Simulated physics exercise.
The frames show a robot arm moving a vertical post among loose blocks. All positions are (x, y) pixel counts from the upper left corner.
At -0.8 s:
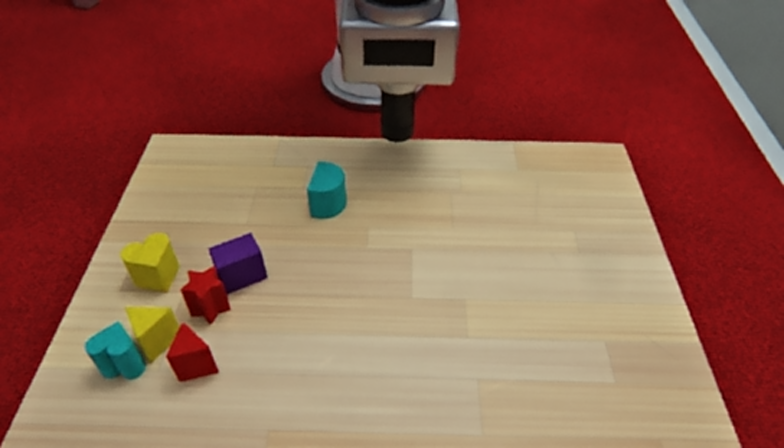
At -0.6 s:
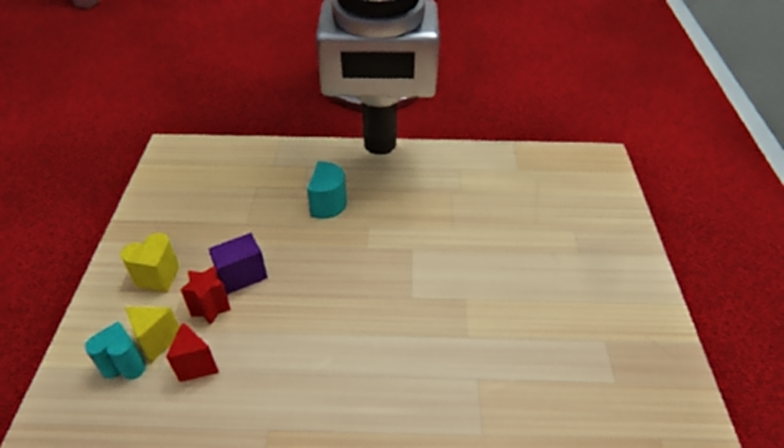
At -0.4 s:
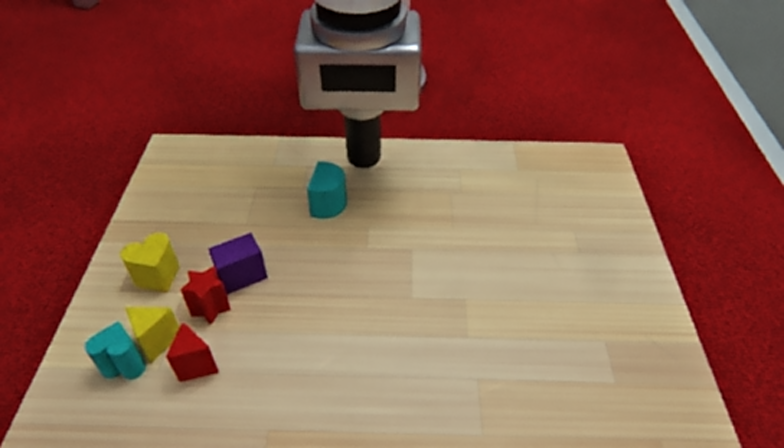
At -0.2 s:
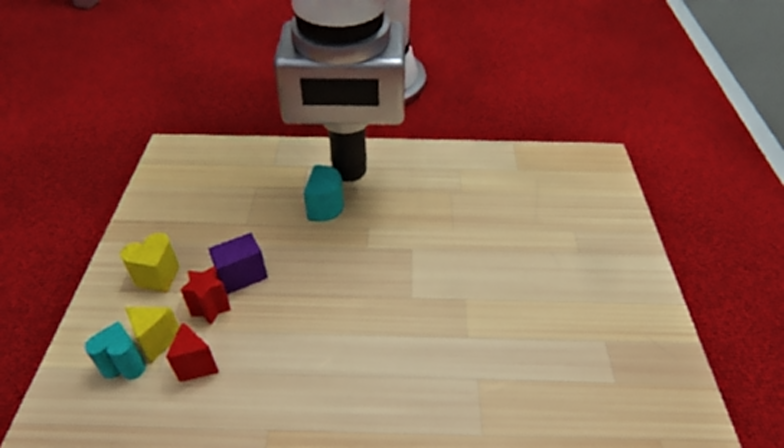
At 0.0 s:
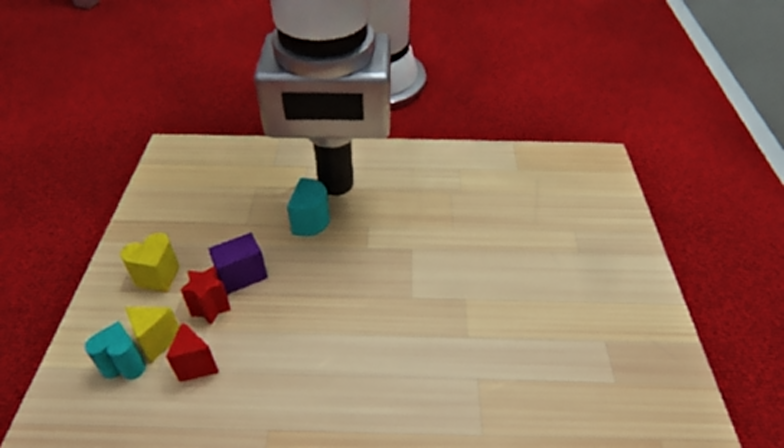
Robot arm moving its dark post down and left over a wooden board, then nudging a turquoise half-round block the same way.
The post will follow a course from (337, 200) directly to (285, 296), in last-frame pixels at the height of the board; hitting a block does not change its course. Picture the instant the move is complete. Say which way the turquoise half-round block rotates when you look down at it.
It goes clockwise.
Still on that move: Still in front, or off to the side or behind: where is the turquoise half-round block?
The post passes it.
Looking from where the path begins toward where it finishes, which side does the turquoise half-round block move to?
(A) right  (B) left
The answer is A.
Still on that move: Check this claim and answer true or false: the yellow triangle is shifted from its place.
The statement is incorrect.
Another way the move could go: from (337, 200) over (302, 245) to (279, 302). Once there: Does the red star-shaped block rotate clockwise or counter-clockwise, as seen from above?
From overhead, anticlockwise.
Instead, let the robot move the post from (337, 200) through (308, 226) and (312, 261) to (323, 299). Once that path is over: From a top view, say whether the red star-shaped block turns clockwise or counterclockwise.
Anticlockwise.
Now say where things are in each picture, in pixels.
Post's lower end (397, 133); yellow triangle (145, 317); red star-shaped block (201, 281); purple oblong block (235, 249); turquoise half-round block (326, 176), in the first frame.
Post (380, 145); blocks still, in the second frame.
Post (364, 158); blocks still, in the third frame.
Post (349, 171); turquoise half-round block (323, 179), in the fourth frame.
Post (336, 185); yellow triangle (145, 317); red star-shaped block (201, 281); purple oblong block (235, 249); turquoise half-round block (308, 194), in the fifth frame.
On the path given first. One third of the way, post (321, 214); turquoise half-round block (282, 219), turned 30° clockwise.
Two thirds of the way, post (302, 247); red star-shaped block (191, 290), turned 15° anticlockwise; purple oblong block (210, 255), turned 30° anticlockwise; turquoise half-round block (255, 235), turned 90° clockwise.
At the end, post (282, 281); yellow triangle still; red star-shaped block (190, 290), turned 20° anticlockwise; purple oblong block (208, 255), turned 30° anticlockwise; turquoise half-round block (253, 235), turned 90° clockwise.
